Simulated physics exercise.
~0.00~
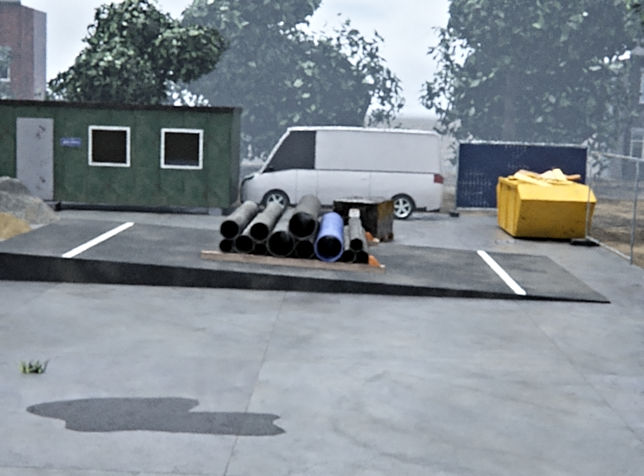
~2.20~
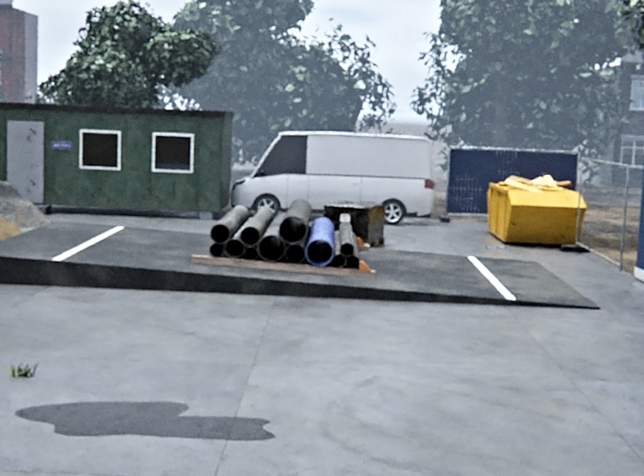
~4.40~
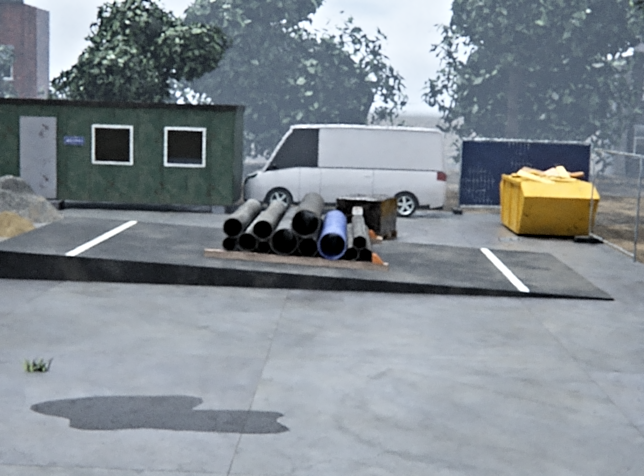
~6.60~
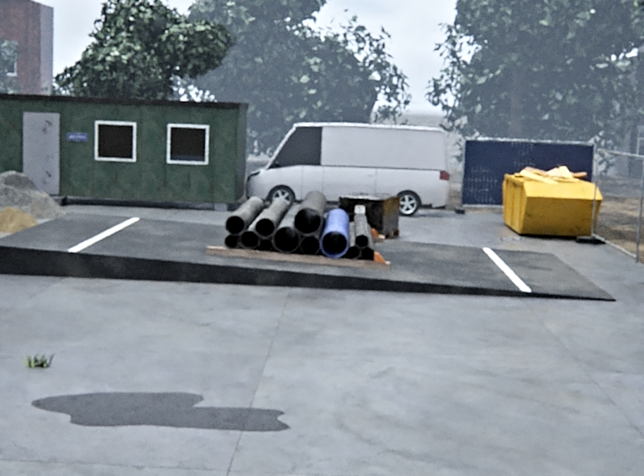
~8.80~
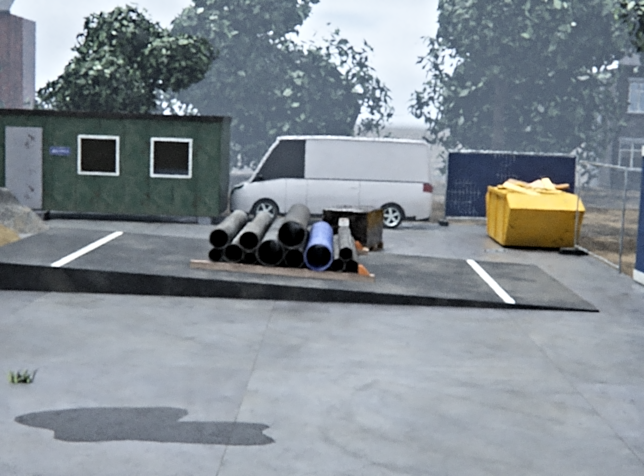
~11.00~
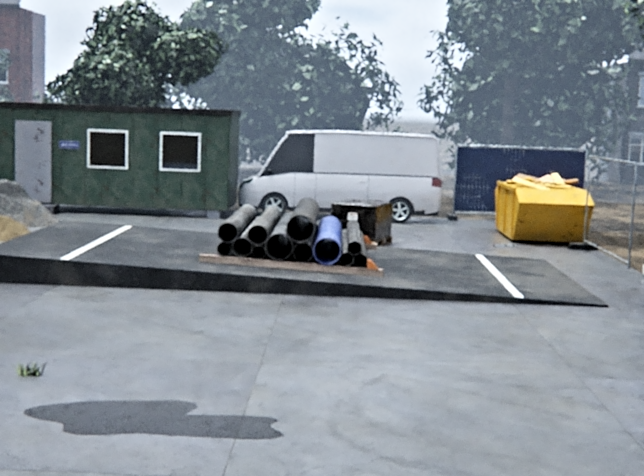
A white van standing behind a stack of dark pipes and a blue one, all staying still on bearers between white lines.
